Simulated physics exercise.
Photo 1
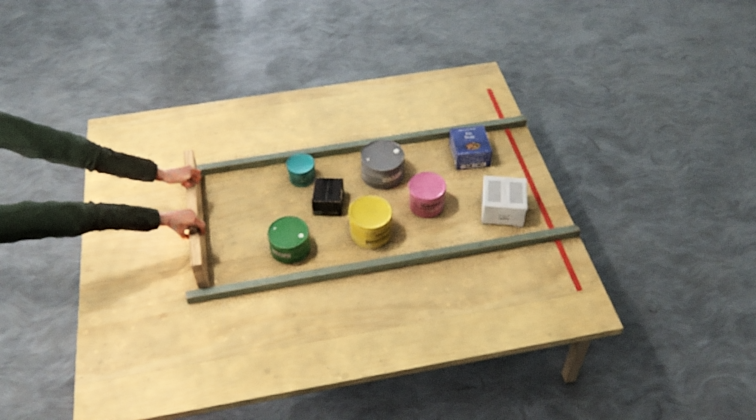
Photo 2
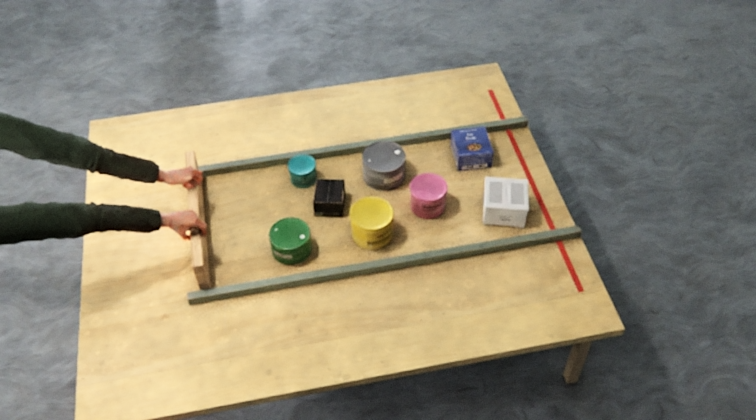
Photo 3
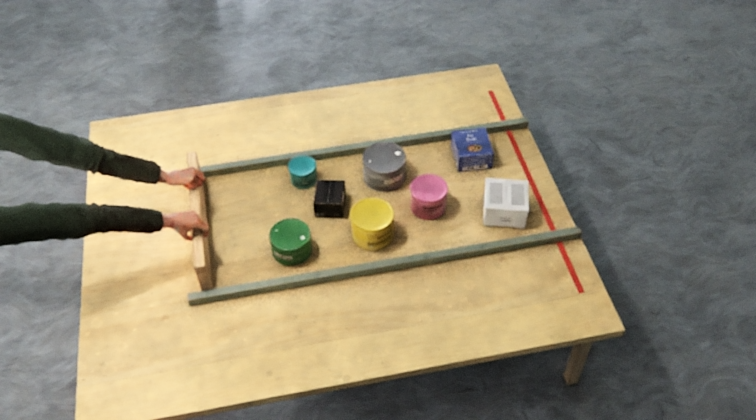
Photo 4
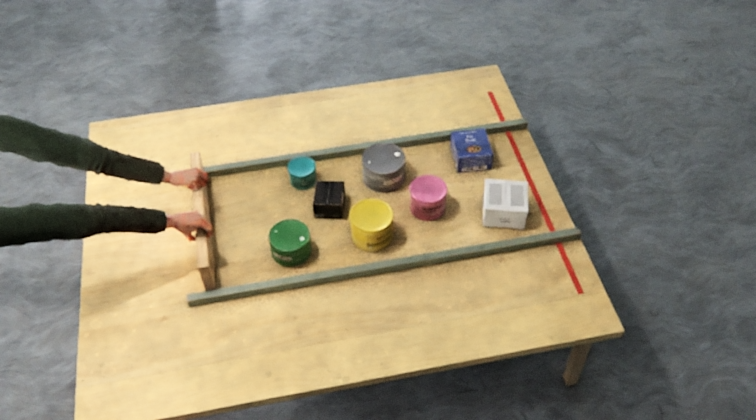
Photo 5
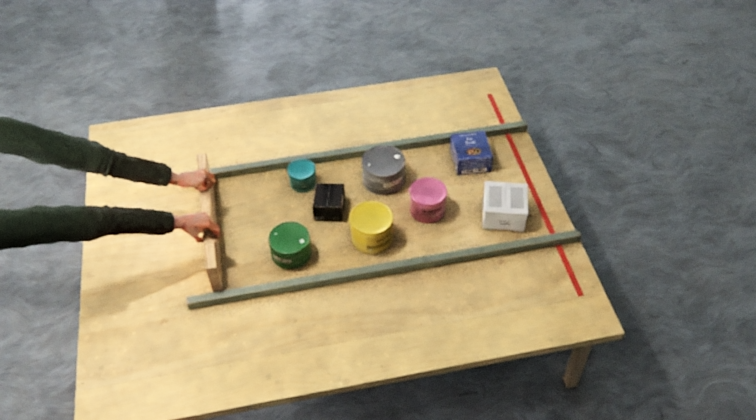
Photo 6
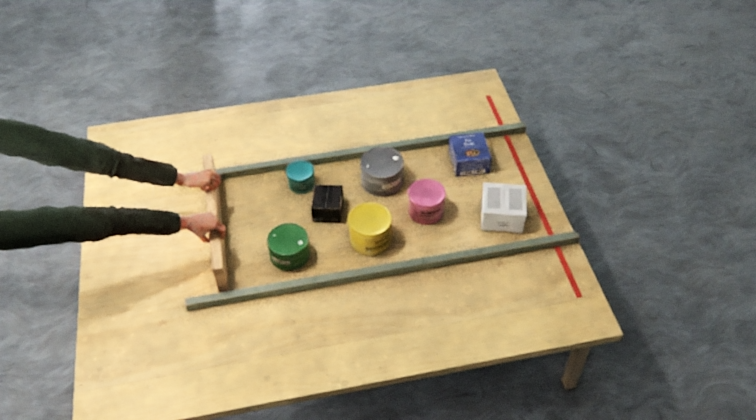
Two hands sliding a wooden plank slightly right between two battens on a low table, the eight tubs and boxes staying still.
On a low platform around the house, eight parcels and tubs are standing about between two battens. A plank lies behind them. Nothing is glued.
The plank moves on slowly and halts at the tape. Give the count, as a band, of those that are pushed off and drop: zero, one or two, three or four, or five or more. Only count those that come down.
Those that drop number five or more.
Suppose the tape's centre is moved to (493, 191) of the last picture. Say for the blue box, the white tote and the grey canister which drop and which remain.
Okay, so the blue box ends up down, the white tote ends up down, and finally the grey canister is still on top.
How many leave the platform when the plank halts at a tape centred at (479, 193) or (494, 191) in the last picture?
Try 1: 2; try 2: 2.
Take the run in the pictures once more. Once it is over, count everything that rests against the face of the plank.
It's touching 3 at the end.
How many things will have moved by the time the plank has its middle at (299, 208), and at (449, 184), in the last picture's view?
At the one place 2, at the other 8.
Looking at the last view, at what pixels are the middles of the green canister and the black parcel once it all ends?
Final spots - green canister (565, 209), black parcel (539, 166).
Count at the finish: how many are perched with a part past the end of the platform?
The count is 3.
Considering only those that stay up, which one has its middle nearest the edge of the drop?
The green canister ends up foremost.
Soon after, none off yet; white tote at rest near (503, 208); blue box at rest near (469, 154); pink pail at rest near (426, 202).
Then, none off yet; white tote moved about its own width near (528, 200); blue box moved about its own width near (497, 147); pink pail moved about its own width near (474, 196).
At rest, the number that fall off is five or more; fallen, yellow pail, grey canister, pink pail, blue box and white tote.
